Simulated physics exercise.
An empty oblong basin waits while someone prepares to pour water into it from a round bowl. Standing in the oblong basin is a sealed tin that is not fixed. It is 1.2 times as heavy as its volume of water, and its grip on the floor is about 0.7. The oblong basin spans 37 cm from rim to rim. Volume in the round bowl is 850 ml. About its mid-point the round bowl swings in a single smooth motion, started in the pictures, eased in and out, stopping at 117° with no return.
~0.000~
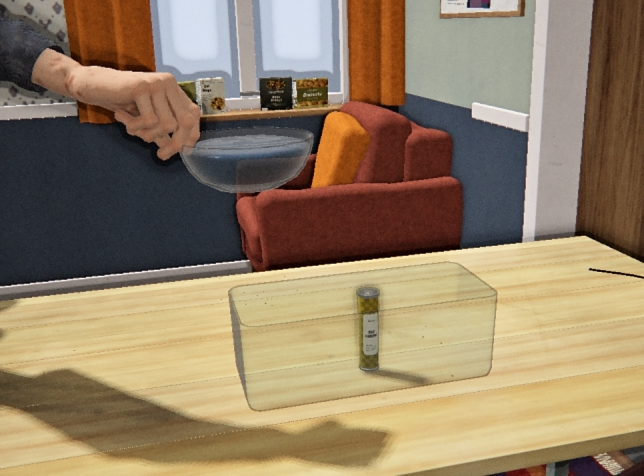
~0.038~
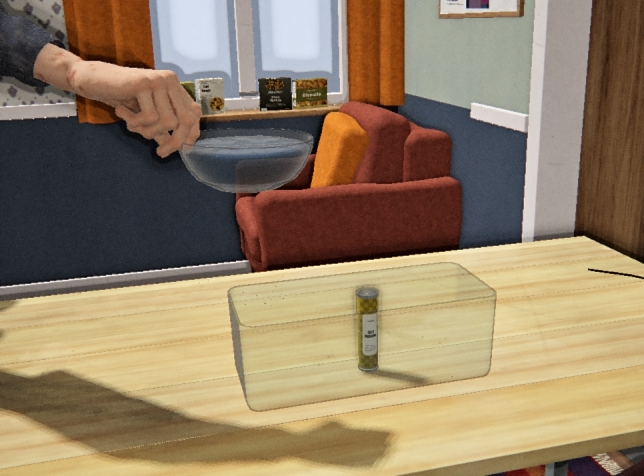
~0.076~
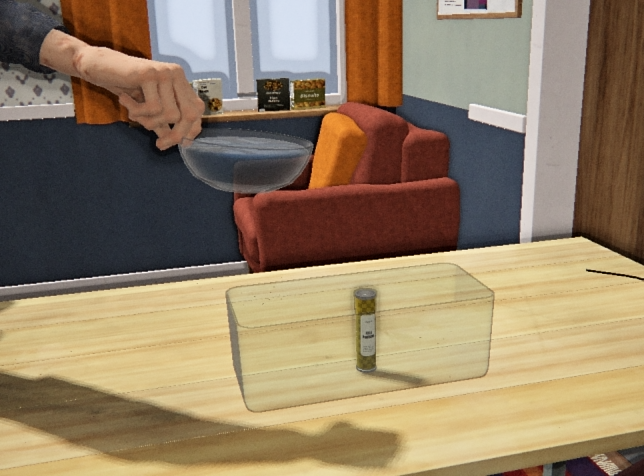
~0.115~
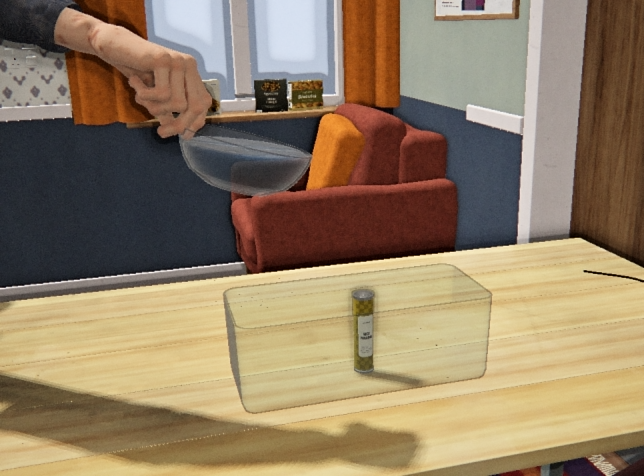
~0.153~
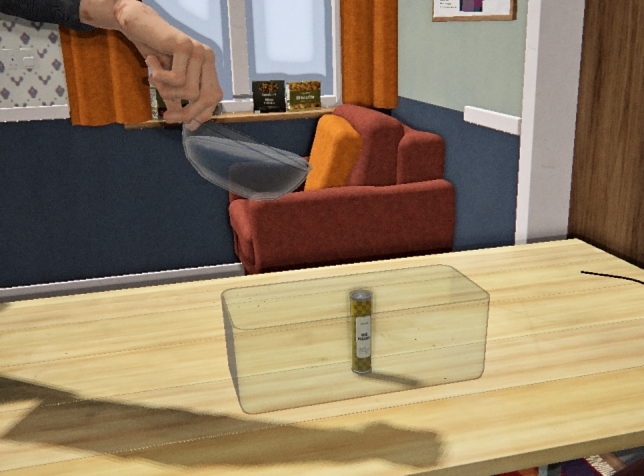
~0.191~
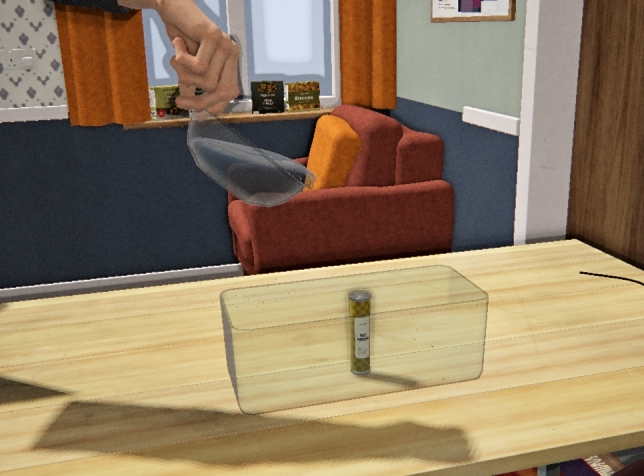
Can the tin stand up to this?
My bet is it capsizes.
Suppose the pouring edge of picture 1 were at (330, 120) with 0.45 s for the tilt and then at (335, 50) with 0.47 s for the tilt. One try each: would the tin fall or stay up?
In the first try it comes down; in the second it remains standing.
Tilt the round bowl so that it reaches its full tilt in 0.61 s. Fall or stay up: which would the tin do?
The tin tumbles.
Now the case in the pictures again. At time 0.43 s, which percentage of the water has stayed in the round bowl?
1 %.
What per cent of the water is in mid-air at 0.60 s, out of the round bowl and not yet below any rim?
Some 3 % is up in the air.
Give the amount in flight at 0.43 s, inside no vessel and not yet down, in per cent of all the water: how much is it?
Roughly 48 %.
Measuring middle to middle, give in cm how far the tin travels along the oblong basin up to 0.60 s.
Close to 4 cm.
After 0.43 s the tilt is 114° and 1 per cent is still to pour; the tin stands where it began.
After 0.60 s the tilt is 117° and 0 per cent is still to pour; the tin leans 23°.
After 0.77 s the tilt is 117° and 0 per cent is still to pour; the tin leans 59°.
After 0.97 s the tilt is 117° and 0 per cent is still to pour; the tin lies on its side.
In the end the tin lies on its side.
